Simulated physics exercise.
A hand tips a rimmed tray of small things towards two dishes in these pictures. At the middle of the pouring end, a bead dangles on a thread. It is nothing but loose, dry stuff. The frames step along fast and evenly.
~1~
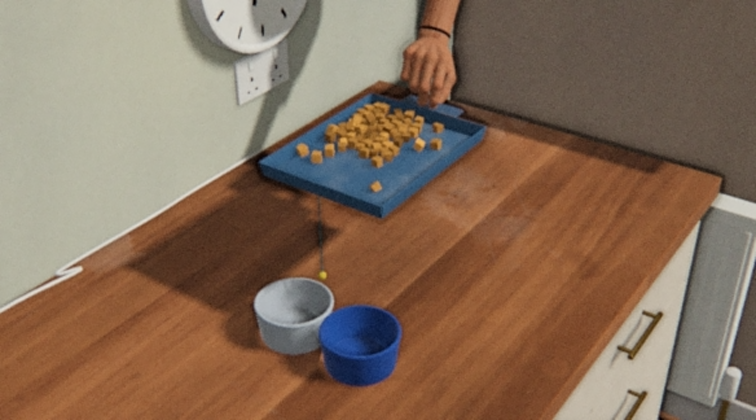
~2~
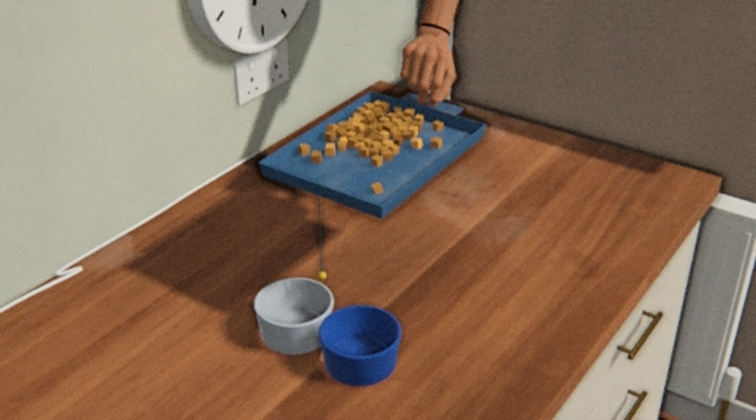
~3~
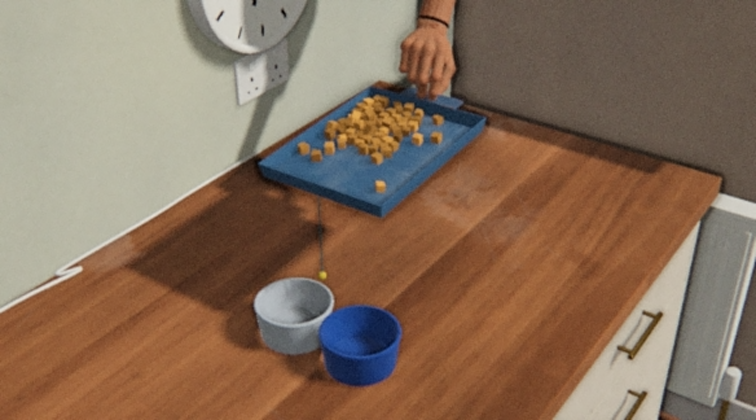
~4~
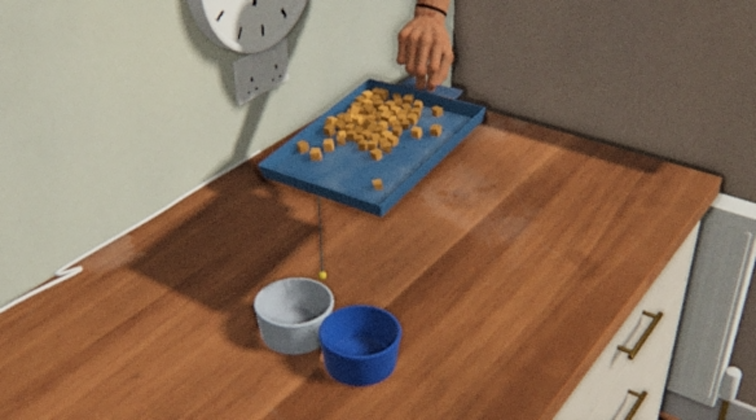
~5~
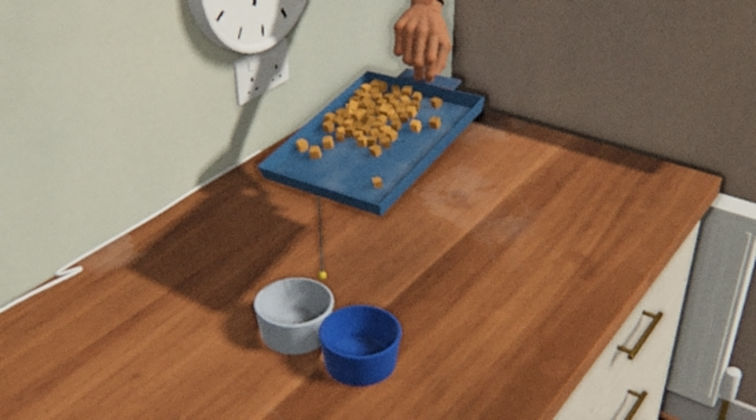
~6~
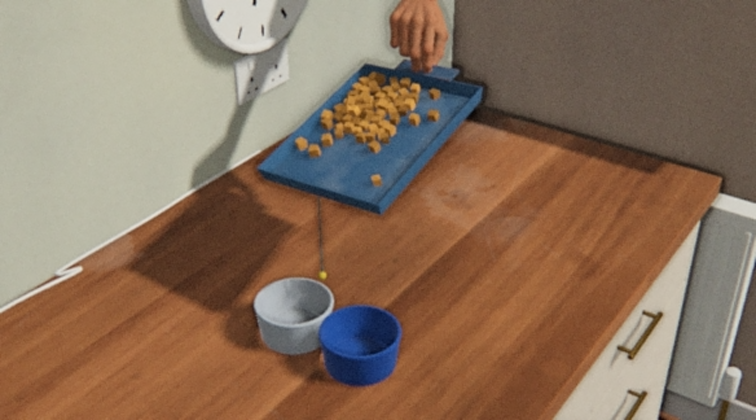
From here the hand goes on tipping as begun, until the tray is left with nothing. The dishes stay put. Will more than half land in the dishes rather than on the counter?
Dishes miss most.
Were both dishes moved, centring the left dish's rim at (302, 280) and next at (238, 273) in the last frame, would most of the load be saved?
At place one a lesser share; at place two the greater share.
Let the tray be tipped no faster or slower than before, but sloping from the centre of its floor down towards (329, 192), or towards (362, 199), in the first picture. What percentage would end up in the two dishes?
Shares, approx.: 50 %, then 70 %.
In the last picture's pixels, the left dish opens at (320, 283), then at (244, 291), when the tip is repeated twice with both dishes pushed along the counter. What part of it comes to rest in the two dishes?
In order, 0 % and 60 %.
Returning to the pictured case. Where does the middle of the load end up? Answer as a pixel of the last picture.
Close to (247, 326) in the last view.
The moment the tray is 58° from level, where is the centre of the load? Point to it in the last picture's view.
I'd put the middle close to (300, 162).
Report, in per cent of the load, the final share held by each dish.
30 % left, 0 % right.
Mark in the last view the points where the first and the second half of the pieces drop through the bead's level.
Half one: (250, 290), half two: (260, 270).
Shortly afterwards, tray tipped steeply; all but a few on the tray; only a few in the left dish; a little in the air.
Next, tray tipped right over; all but a few on the tray; only a few in the left dish; a little outside both.
Some moments later, tray tipped past a quarter turn; near a third in the left dish; near two thirds outside both.
In the end, tray tipped past a quarter turn; none at all in the right dish; near a third in the left dish; near two thirds outside both.
